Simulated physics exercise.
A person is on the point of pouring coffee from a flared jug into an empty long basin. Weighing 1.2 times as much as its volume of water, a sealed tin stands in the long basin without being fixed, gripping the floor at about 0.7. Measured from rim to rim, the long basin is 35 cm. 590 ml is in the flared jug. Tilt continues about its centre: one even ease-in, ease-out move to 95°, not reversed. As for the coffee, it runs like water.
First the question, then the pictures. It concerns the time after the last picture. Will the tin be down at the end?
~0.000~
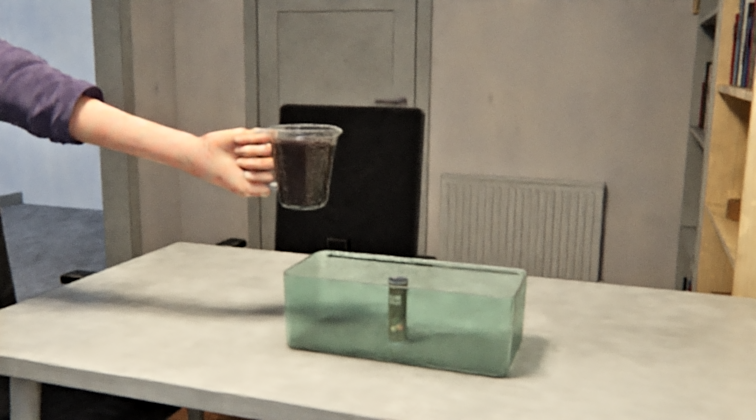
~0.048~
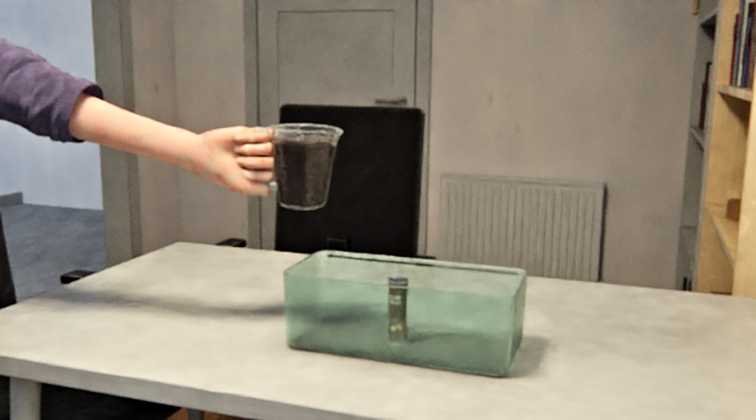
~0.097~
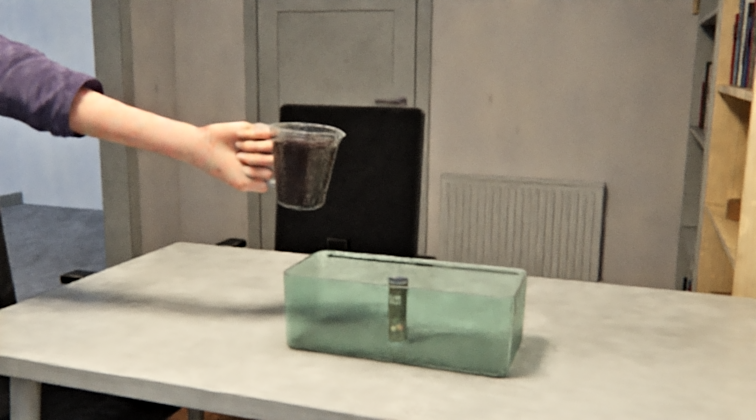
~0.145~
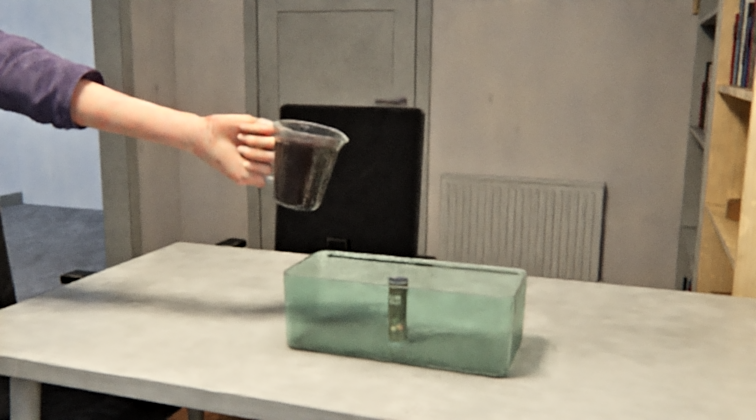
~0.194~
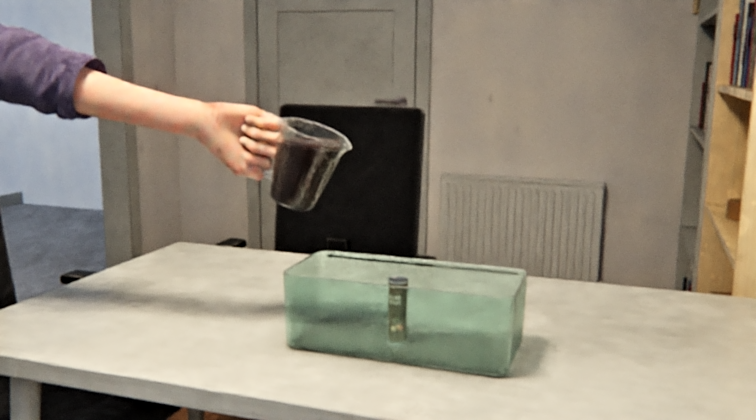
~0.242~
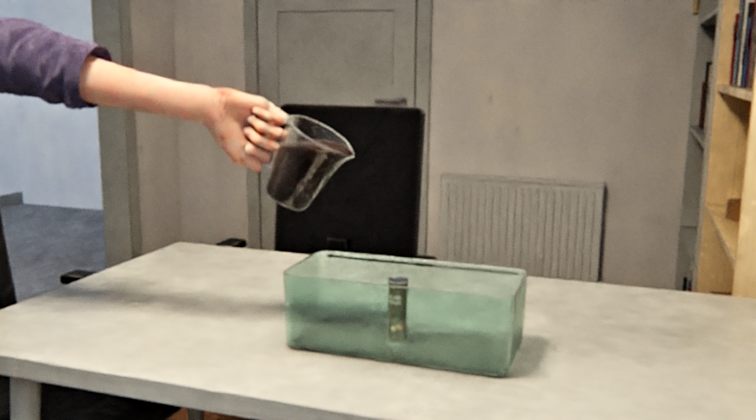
Yes.
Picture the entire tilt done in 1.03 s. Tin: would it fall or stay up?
Outcome - the tin ends up overturned.
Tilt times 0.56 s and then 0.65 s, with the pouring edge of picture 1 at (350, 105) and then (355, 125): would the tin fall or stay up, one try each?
Run one: It does not tip. Run two: It does not tip.
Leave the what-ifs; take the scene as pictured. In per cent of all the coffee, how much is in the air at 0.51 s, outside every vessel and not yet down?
It comes to about 28 percent.
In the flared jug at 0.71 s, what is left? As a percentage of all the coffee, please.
I reckon near 20 per cent still sits there.
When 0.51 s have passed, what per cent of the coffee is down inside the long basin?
Some 12 per cent.
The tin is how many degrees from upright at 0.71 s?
It tilts roughly 0° from upright.
After 0.51 s the tilt is 86° and 60 per cent is still to pour; the tin stands where it began.
After 0.71 s the tilt is 95° and 20 per cent is still to pour; the tin stands 1 cm from where it began.
After 0.92 s the tilt is 95° and 4 per cent is still to pour; the tin leans 34°.
After 1.14 s the tilt is 95° and 1 per cent is still to pour; the tin lies on its side.
In the end the tin lies on its side.
